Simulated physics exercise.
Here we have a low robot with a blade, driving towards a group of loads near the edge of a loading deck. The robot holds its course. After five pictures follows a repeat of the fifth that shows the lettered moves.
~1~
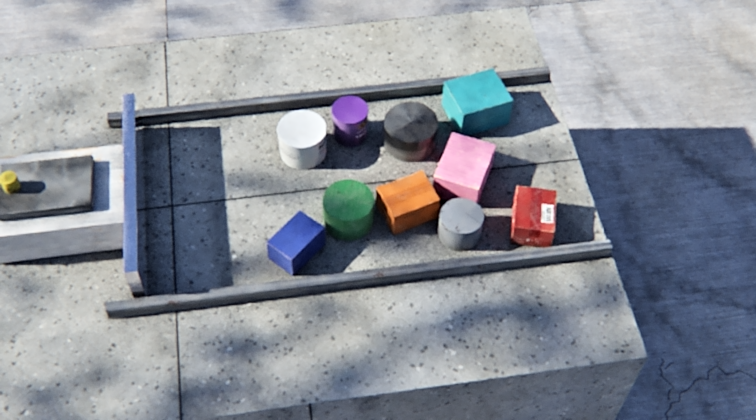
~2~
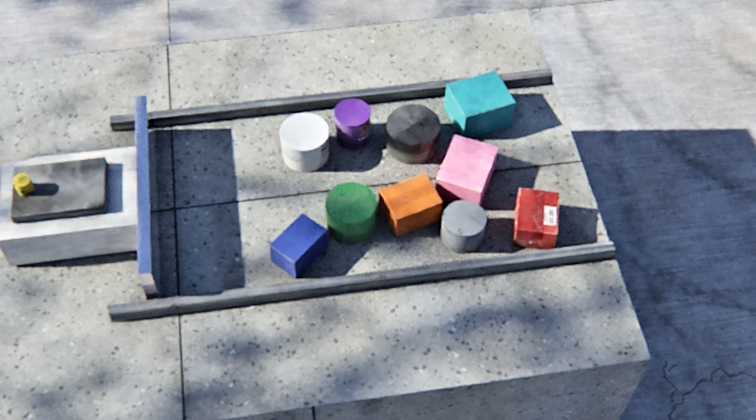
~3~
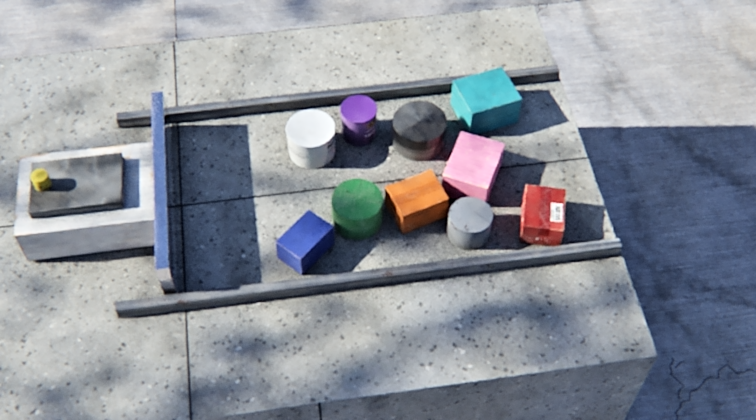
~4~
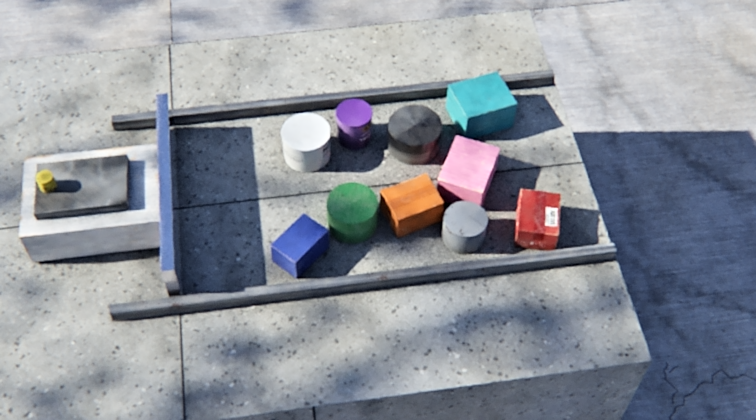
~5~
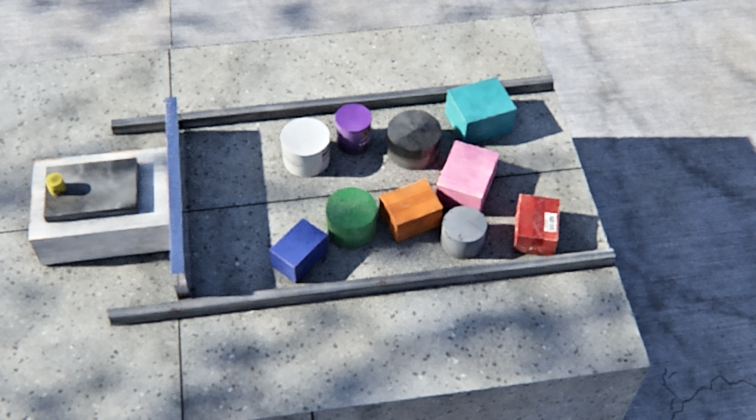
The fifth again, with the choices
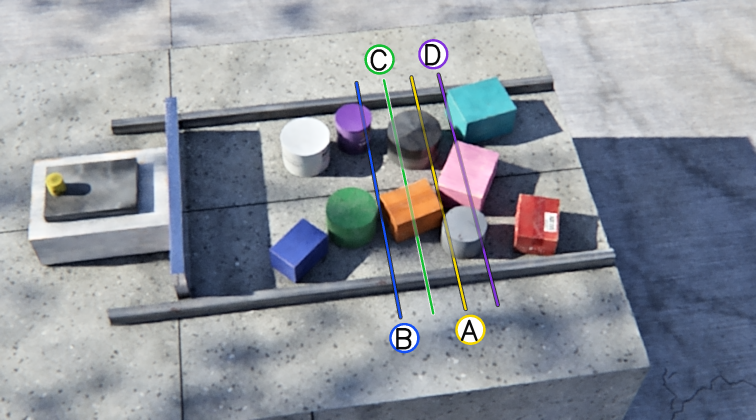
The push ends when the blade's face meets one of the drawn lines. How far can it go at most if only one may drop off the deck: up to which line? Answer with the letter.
As far as mark D.
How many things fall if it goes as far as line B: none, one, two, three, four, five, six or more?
The count is none.
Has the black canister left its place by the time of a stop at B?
Yes.
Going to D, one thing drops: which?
The pink crate goes over.
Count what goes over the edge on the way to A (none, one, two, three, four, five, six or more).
The count is none.
On the copy, A at (436, 183); B at (377, 190); C at (406, 187); D at (466, 180).
On D. First, robot (206, 176); blue crate (326, 253); red parcel (536, 225).
Then, robot (313, 164); turquoise crate (489, 110); pink crate (504, 173).
Finally, robot (394, 156); pink crate over the edge; red parcel (603, 226); one fallen.
By contrast, A is within the limit but short; B is within the limit but short; C is within the limit but short.
